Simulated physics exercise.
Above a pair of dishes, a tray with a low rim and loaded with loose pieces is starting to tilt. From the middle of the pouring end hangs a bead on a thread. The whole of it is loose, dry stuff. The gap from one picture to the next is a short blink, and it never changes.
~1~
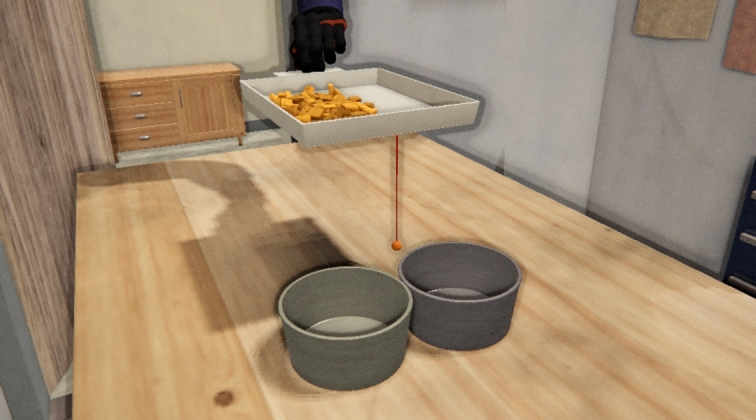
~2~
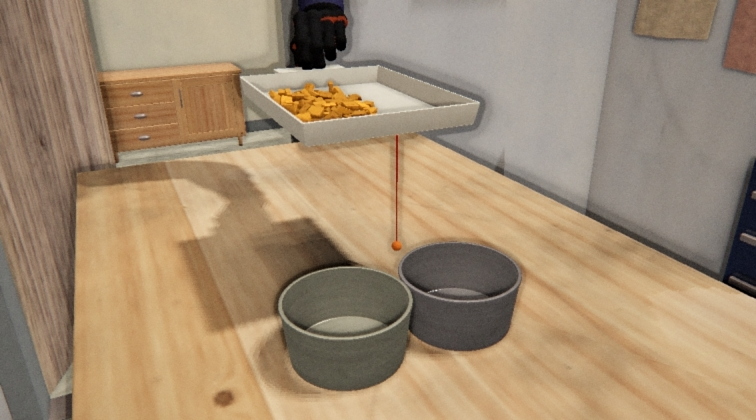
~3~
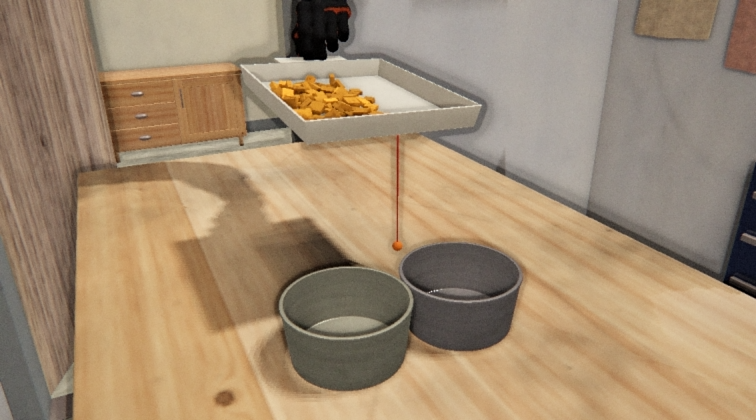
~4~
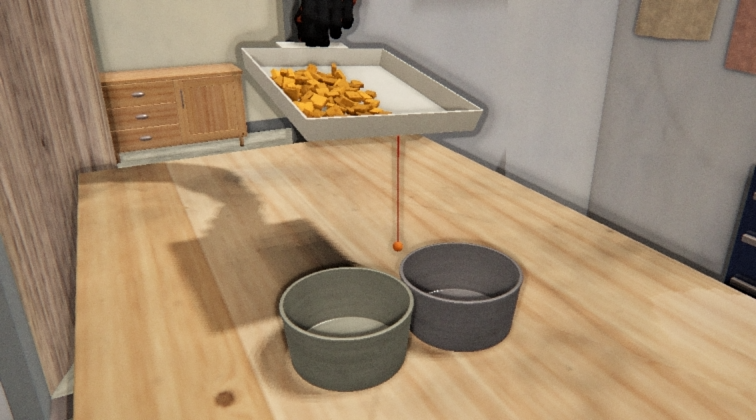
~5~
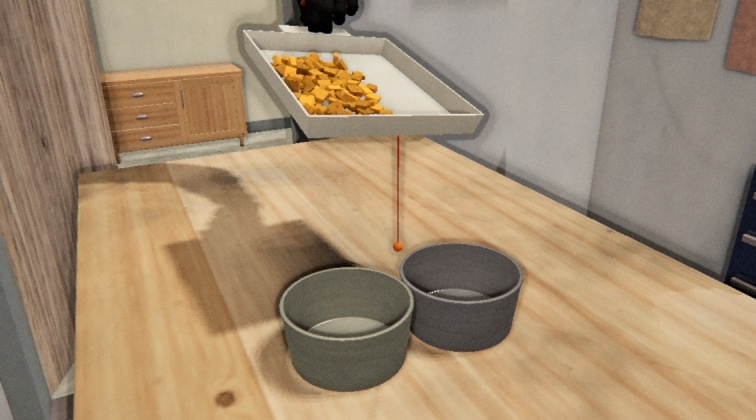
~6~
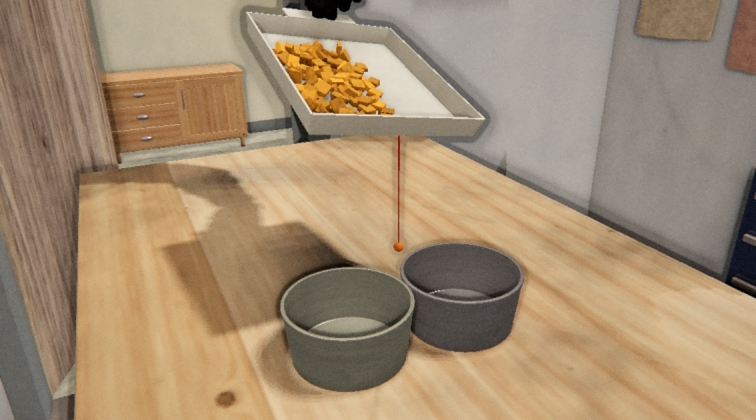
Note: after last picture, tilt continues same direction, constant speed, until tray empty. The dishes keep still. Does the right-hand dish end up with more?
The fuller one at the end is the dish on the right, no doubt.
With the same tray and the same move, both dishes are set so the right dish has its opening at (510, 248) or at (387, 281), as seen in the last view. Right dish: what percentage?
The first gives 50 %, the second 10 %.
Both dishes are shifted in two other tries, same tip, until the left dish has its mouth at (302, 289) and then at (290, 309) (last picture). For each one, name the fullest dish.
Try 1 - the dish at right, try 2 - the dish at right.
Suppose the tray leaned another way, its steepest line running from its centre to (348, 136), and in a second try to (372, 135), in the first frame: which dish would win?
The leftmost dish, then the leftmost dish.
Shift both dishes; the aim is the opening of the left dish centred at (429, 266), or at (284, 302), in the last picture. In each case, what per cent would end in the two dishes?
It would be roughly 80 per cent for the first and roughly 30 per cent for the second.
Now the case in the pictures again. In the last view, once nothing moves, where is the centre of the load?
Centre at rest: Close to (463, 304).
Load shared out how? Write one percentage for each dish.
Left dish around 0, right dish around 80, both in a hundred.
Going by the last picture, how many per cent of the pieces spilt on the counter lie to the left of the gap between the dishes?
My estimate is some 10 per cent.
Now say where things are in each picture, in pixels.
The first picture shows corners of the pouring end near (305, 123) and (474, 101), level; middle of the load near (321, 110), small crackers; left dish near (374, 357); right dish near (493, 319); bead on its thread near (397, 246).
The second picture shows corners of the pouring end near (306, 122) and (475, 102), level; middle of the load near (321, 108).
The third picture shows corners of the pouring end near (307, 120) and (476, 105), tipped barely, lowest at the right corner; middle of the load near (322, 103).
The fourth picture shows corners of the pouring end near (309, 117) and (478, 109), tipped a little, lowest at the right corner; middle of the load near (323, 96).
The fifth picture shows corners of the pouring end near (311, 114) and (479, 113), tipped a little, lowest at the right corner; middle of the load near (325, 87).
The sixth picture shows corners of the pouring end near (314, 112) and (480, 117), tipped clearly, lowest at the right corner; middle of the load near (327, 80); left dish near (376, 358); right dish near (495, 320).
Shortly afterwards, tray tipped steeply; the whole lot on the tray.
Next, tray tipped right over; near two thirds on the tray; near a quarter in the right dish; a little outside both; a little in the air.
Some moments later, tray tipped past a quarter turn; only a few in the left dish; the bulk in the right dish; near a quarter outside both; only a few in the air.
In the end, tray tipped past a quarter turn; only a few in the left dish; the bulk in the right dish; near a quarter outside both.
